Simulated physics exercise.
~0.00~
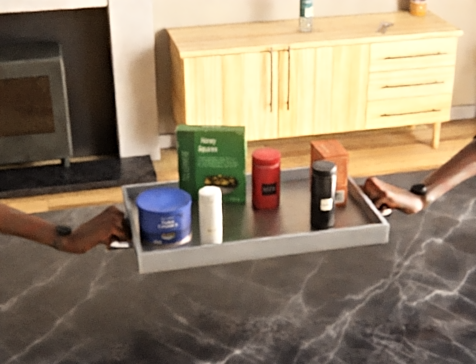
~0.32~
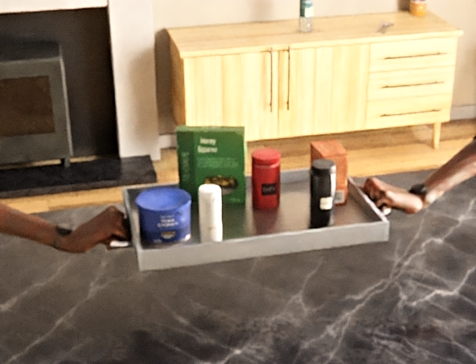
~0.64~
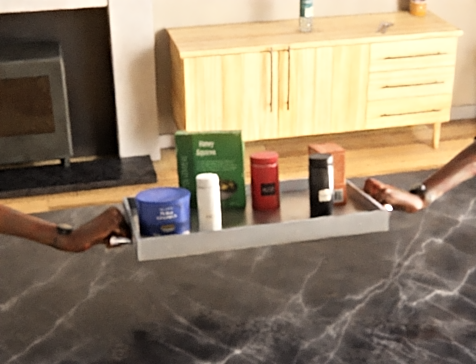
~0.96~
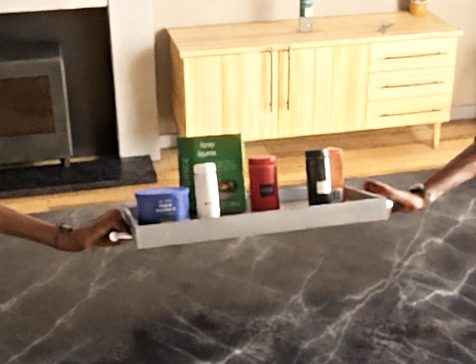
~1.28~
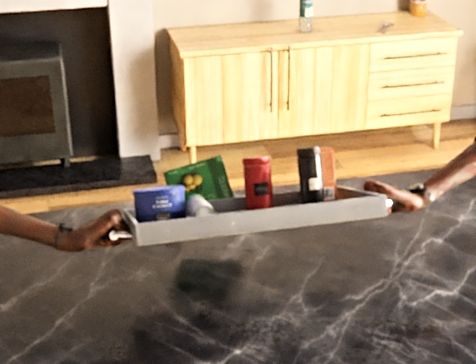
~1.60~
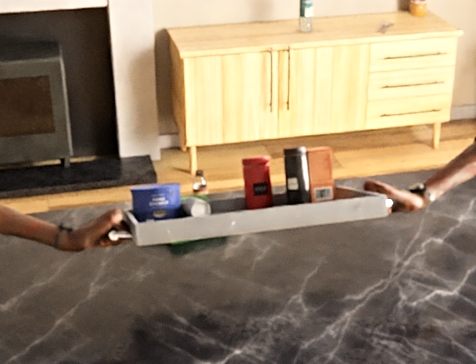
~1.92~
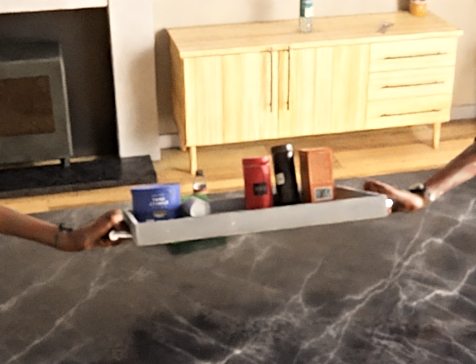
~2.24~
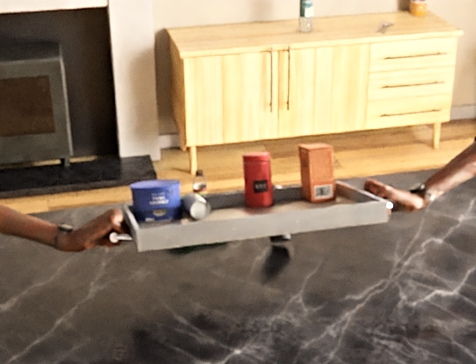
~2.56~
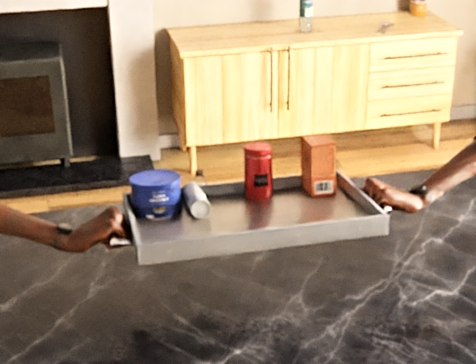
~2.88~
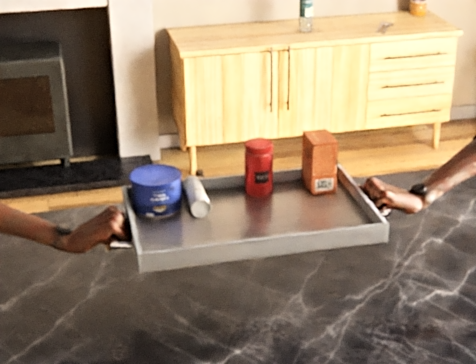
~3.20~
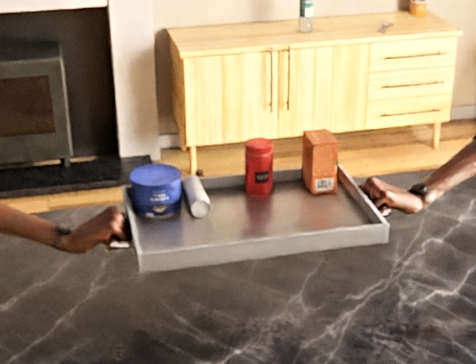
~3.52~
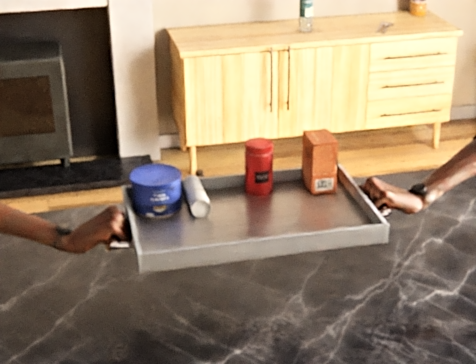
Living room, two hands tilting a tray, toppling a white shaker and losing a green packet, then a black shaker, before levelling it.
